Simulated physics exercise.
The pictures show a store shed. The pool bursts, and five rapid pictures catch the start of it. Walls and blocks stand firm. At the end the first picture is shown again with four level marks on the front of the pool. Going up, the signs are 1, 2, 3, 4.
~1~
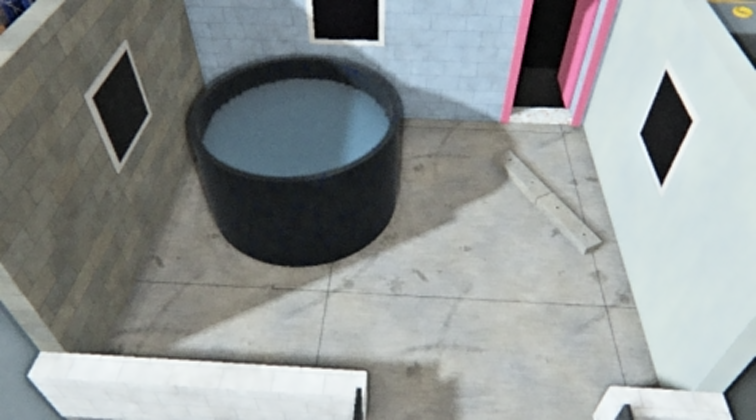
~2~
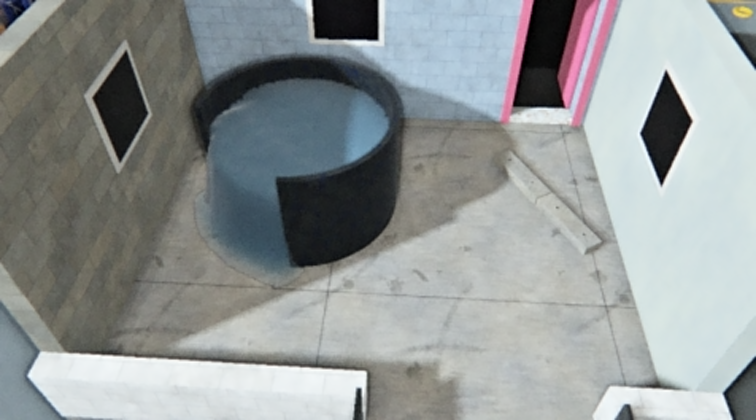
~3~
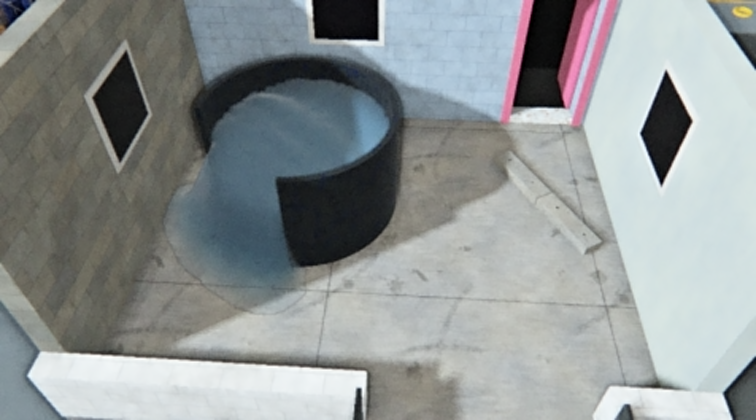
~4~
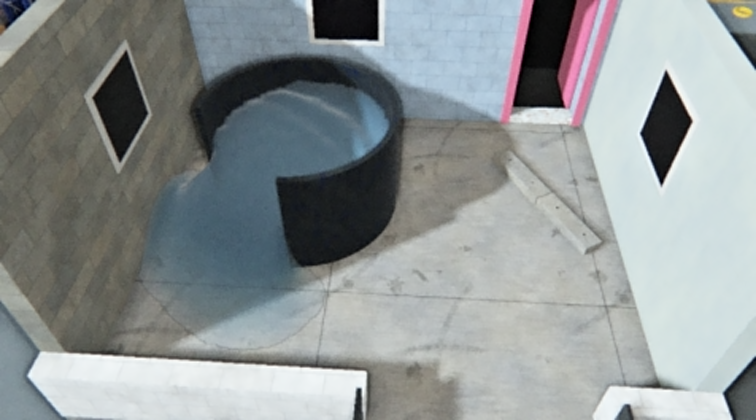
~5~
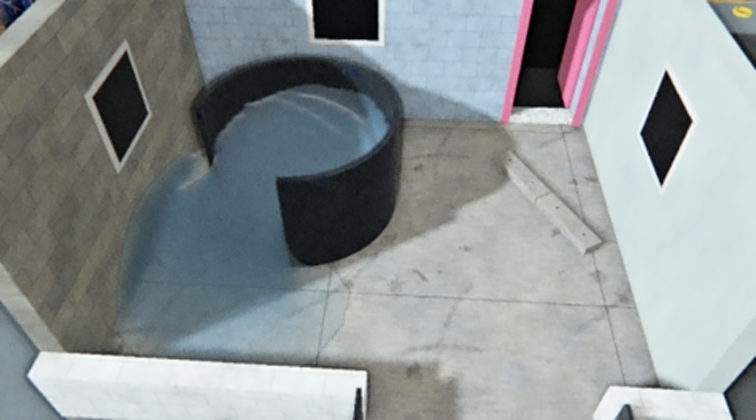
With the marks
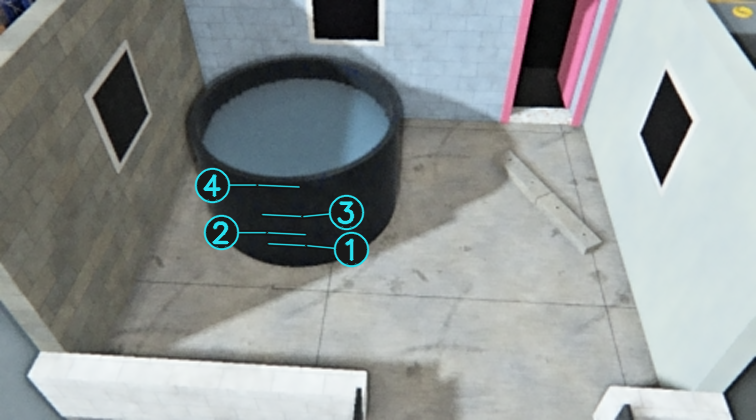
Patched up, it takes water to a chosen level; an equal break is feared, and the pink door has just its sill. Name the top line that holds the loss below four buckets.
Go for 2.
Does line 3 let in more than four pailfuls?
Yes.
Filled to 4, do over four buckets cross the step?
Yes, it does.
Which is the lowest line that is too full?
The answer is 3.
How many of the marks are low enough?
Two of the four.
On the marked copy, 1 at (287, 244); 2 at (285, 233); 3 at (282, 215); 4 at (277, 186); from the bottom up 1, 2, 3, 4.
With 1, nothing gets over.
With 2, a splash gets over, under a bucket.
With 3, about 12 bucketfuls get in.
With 4, dozens of bucketfuls pour in.
